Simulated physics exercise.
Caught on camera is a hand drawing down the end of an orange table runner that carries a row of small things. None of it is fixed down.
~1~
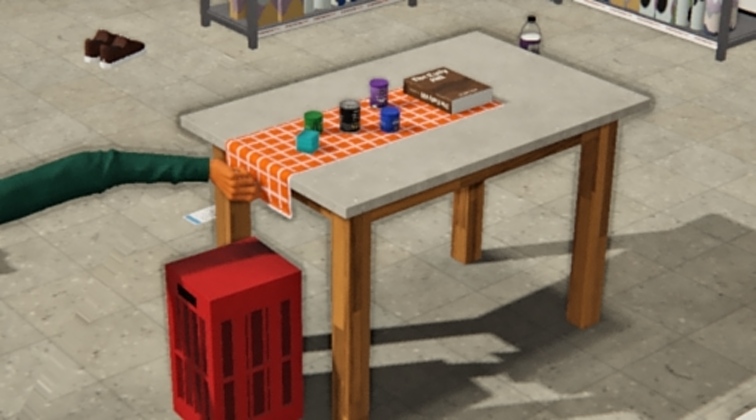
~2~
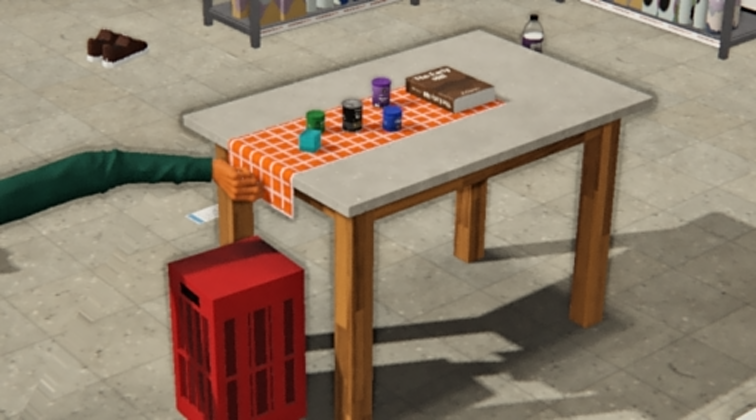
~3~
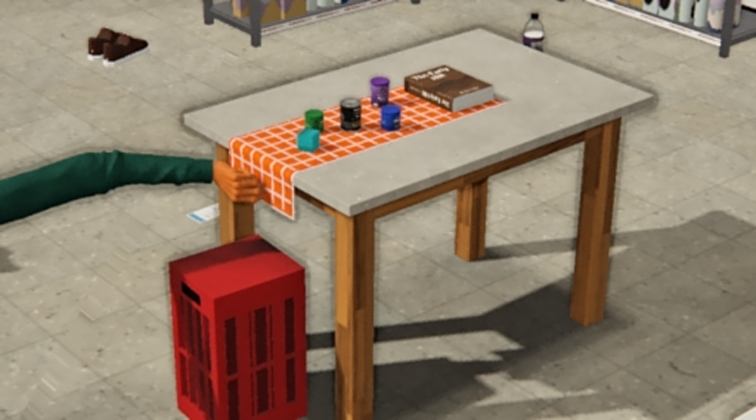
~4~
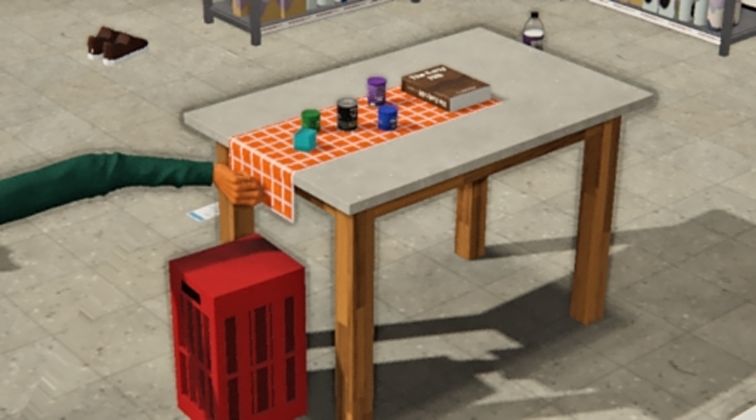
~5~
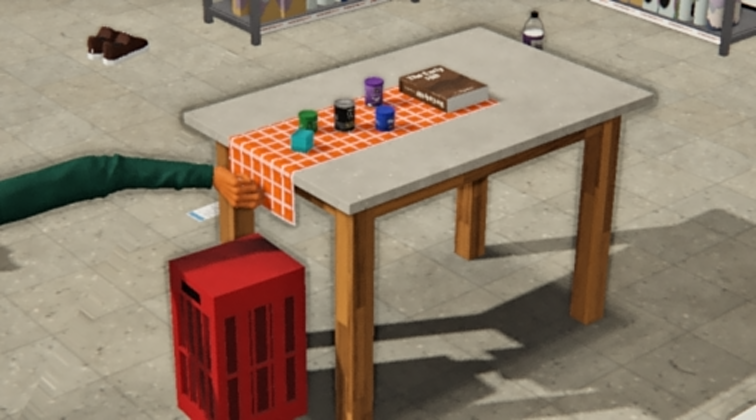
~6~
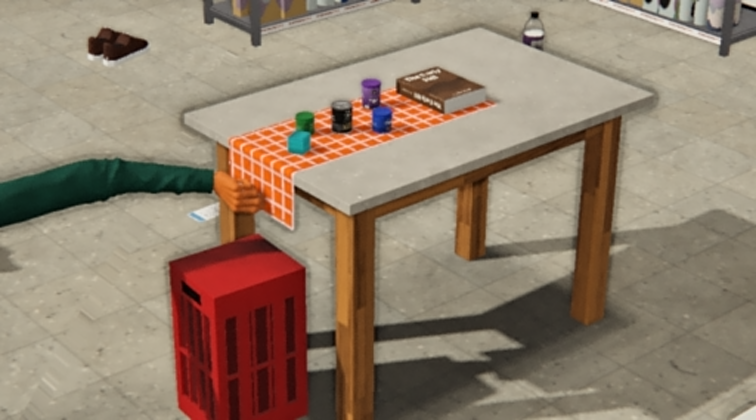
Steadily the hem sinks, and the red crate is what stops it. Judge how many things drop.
Well, the number that leaves the top comes to exactly one there.
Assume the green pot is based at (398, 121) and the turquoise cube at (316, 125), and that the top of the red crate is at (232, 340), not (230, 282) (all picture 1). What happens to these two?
As for the green pot, it stays in place; as for the turquoise cube, it leaves the top.
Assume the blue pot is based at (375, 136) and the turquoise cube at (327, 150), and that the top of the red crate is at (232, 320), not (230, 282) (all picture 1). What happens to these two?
First the blue pot: It is still up there. Then the turquoise cube: It ends off the top.
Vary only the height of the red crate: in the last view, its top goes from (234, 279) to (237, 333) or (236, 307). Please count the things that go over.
3 and 2.
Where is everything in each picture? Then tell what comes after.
The first picture shows hem (291, 219); turquoise cube (308, 134); green pot (314, 114); black can (350, 104); blue pot (390, 111); purple can (379, 82); top of the crate (230, 282).
The second picture shows hem (293, 219); turquoise cube (310, 133).
The third picture shows hem (294, 220); green pot (314, 113).
The fourth picture shows hem (294, 223); black can (347, 102); top of the crate (234, 278).
The fifth picture shows hem (295, 225); blue pot (385, 109).
The sixth picture shows hem (293, 230); turquoise cube (299, 135); green pot (305, 115); black can (342, 104); blue pot (382, 111); purple can (371, 82).
Soon after, hem near (262, 238); all still up.
After that, hem on the crate; turquoise cube gone.
In the end, hem on the crate; turquoise cube gone. The count of fallen things is one.
